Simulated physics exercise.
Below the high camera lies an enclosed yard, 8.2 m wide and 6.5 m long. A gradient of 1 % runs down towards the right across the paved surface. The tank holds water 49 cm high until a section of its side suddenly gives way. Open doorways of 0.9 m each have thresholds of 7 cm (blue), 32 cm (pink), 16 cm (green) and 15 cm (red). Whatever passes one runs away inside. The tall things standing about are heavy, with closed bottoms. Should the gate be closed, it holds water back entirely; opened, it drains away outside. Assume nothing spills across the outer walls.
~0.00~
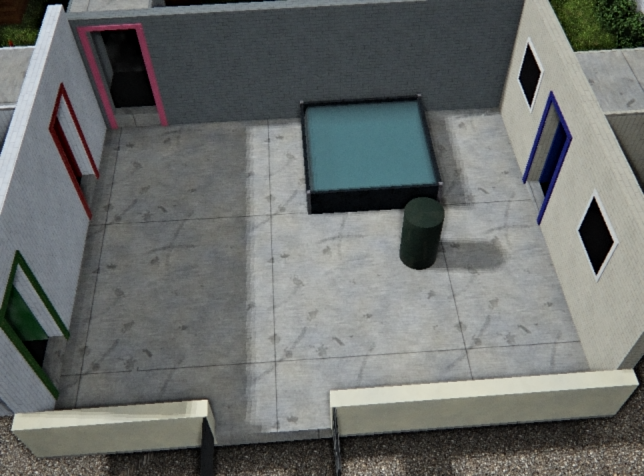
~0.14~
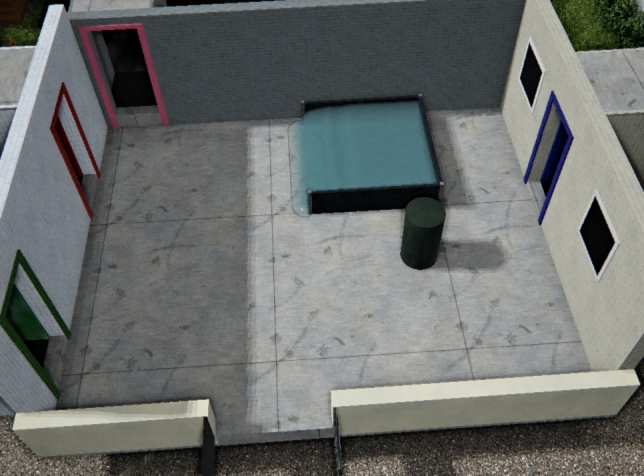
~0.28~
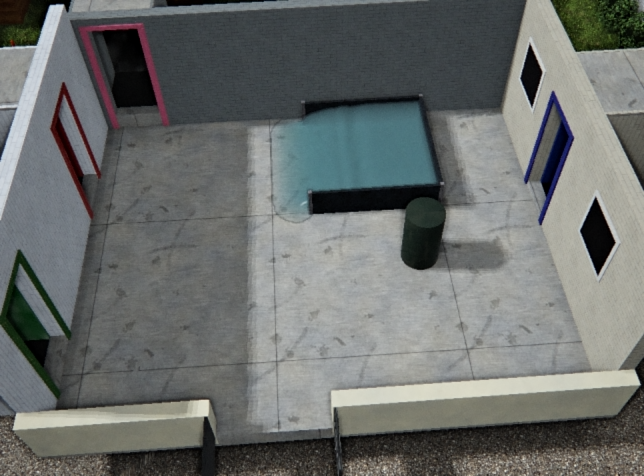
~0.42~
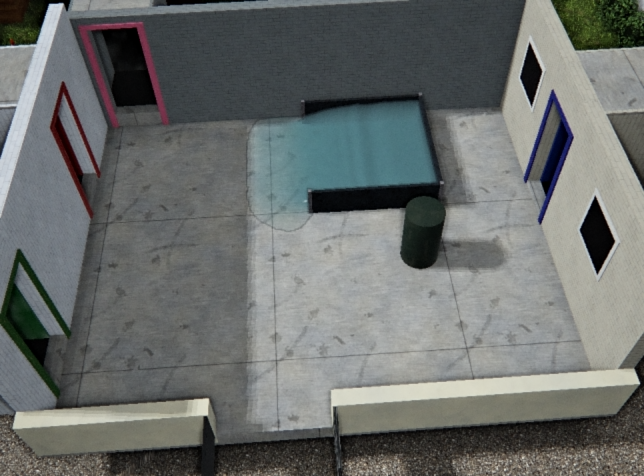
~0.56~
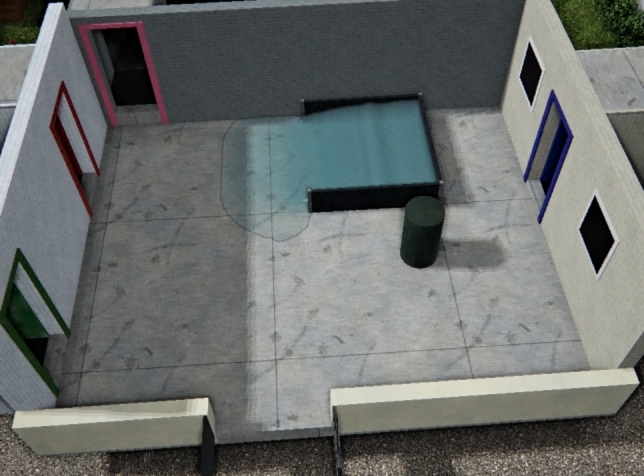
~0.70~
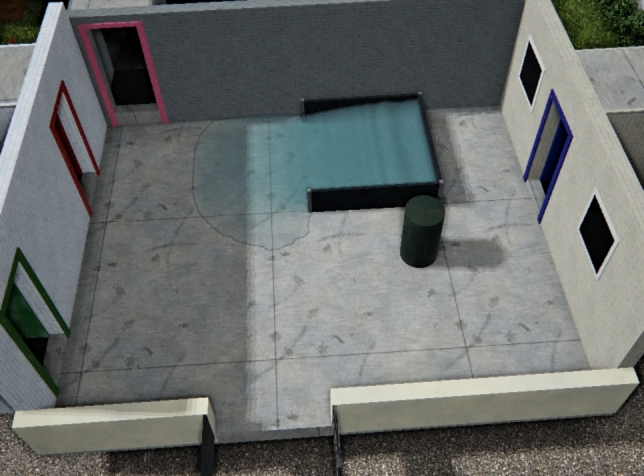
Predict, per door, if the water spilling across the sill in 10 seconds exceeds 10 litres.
My prediction: At the blue door I expect the water to hold within the limit. At the pink door I expect the water to hold within the limit. At the green door I expect the water to hold within the limit. At the red door I expect the water to rise above the limit.
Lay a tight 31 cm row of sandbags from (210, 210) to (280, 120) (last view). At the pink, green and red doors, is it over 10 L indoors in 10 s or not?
Doors: Pink stays under / green stays under / red stays under.
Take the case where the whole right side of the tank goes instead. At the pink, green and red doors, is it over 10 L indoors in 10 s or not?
At pink the amount is beneath the mark, at green it is beneath the mark, and at red it is beneath the mark.
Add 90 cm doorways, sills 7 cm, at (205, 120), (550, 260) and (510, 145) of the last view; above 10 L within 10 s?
Per doorway, in order: Sufficient / insufficient / insufficient.
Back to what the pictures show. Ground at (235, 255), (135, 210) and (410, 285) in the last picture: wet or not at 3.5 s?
Listed in turn: Swamped / swamped / spared so far.
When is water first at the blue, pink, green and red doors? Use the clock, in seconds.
Blue not within the 10 s, pink 1.3 s, green 3.0 s, red 1.4 s.
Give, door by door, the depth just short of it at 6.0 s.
In centimetres - blue: 0, pink: 10, green: 9, red: 9.
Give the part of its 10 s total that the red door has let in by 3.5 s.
About 65%.
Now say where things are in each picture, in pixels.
The tank at (367, 145) is whole and still, 49 cm deep, in the first picture.
Water pours out at (308, 161) and has run 1.2 m, to (296, 124); typically 6 cm deep outside, 49 cm at the tank's back, in the second picture.
Water pours out at (309, 162) and has run 1.4 m, to (287, 121); typically 8 cm deep outside, 49 cm at the tank's back, in the third picture.
Water pours out at (308, 161) and has run 1.6 m, to (264, 119); typically 8 cm deep outside, 49 cm at the tank's back, in the fourth picture.
The front is at (243, 119), 1.9 m from the gap at (308, 161); 4.2 m2 of floor is under water; 49 cm left at the back of the tank, in the fifth picture.
Water pours out at (308, 160) and has run 2.2 m, to (207, 133); typically 6 cm deep outside, 49 cm at the tank's back, in the sixth picture.
After 1.4 s water covers 25 % of the floor and is deepest (20 cm) near (296, 187); blue door not reached, pink door 4 cm at the sill, 0 L in, green door not reached, red door 3 cm at the sill, 0 L in.
After 2.2 s water covers 35 % of the floor and is deepest (33 cm) near (107, 132); blue door not reached, pink door 10 cm at the sill, 0 L in, green door not reached, red door 23 cm at the sill, 6 L in.
After 3.5 s water covers 40 % of the floor and is deepest (27 cm) near (123, 143); blue door not reached, pink door 26 cm at the sill, 0 L in, green door 7 cm at the sill, 0 L in, red door 23 cm at the sill, 40 L in.
After 6.0 s water covers 55 % of the floor and is deepest (17 cm) near (52, 429); blue door not reached, pink door 10 cm at the sill, 0 L in, green door 9 cm at the sill, 0 L in, red door 9 cm at the sill, 60 L in.
After 10.0 s water covers 80 % of the floor and is deepest (16 cm) near (585, 393); blue door not reached, pink door 3 cm at the sill, 0 L in, green door 6 cm at the sill, 0 L in, red door 3 cm at the sill, 60 L in.
